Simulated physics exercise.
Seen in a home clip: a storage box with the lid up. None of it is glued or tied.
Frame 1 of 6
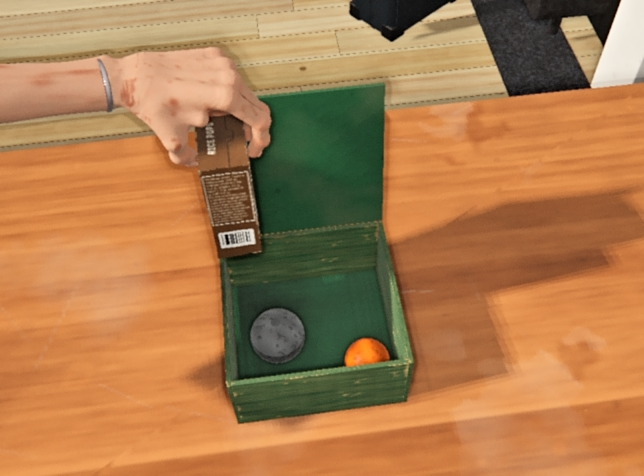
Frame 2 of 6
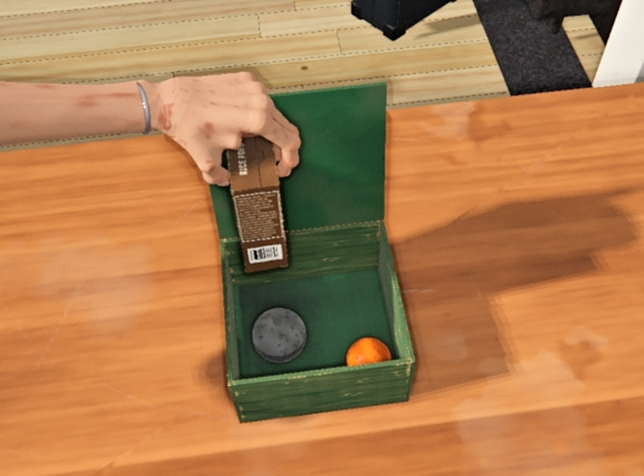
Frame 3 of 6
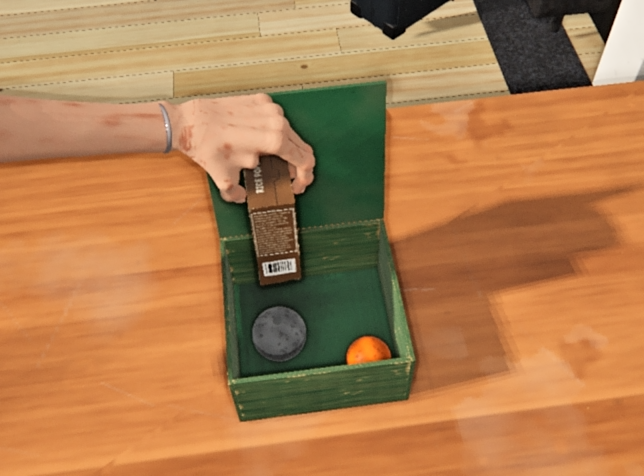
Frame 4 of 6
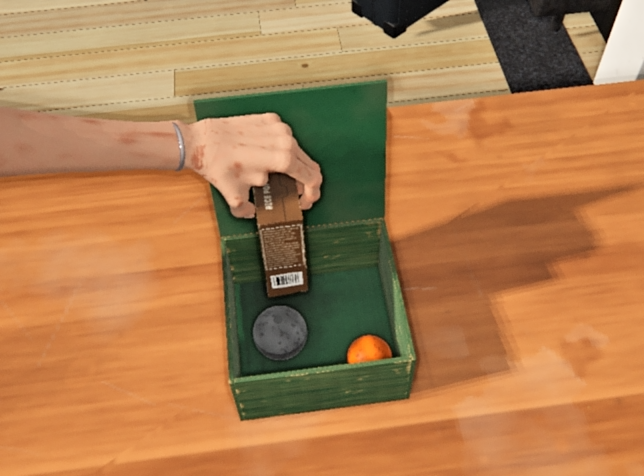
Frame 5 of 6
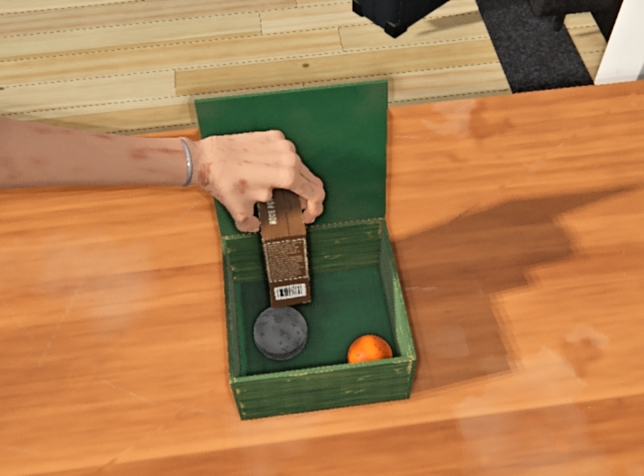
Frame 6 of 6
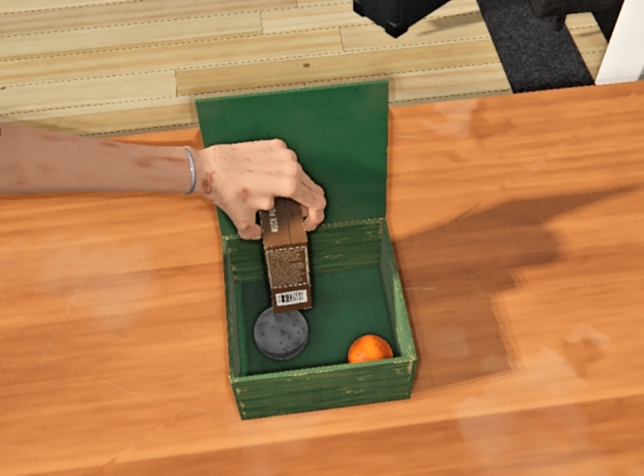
A hand with a thin bracelet, reaching in from the left, holds a small brown packet over an open green box on a wooden table, seen from above in a home. Inside the box, a dark grey ball sits at the left and an orange one at the front right. The hand carries the packet rightward and down into the box, slowing while still gripping it, and the view stays nearly still.
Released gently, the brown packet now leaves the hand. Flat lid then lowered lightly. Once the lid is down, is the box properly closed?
Yes - meets the rim.
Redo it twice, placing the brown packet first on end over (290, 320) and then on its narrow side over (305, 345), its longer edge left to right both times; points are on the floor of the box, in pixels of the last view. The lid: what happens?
With the first placement the lid lies closed; with the second it is kept from closing.
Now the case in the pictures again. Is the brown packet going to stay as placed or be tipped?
Result: It leans over.
Then, 0.60 s past the last view, brown packet on its side near (330, 316); grey ball displaced about its own width.
Then, 1.70 s past the last view, lid 48° above the rim; brown packet on its side near (330, 316); grey ball displaced about its own width.
Finally, lid shut; down or leaning hard in the box, brown packet; moved from the start, grey ball; orange ball still in place. Final places as the last picture's camera would see them, brown packet near (330, 316).
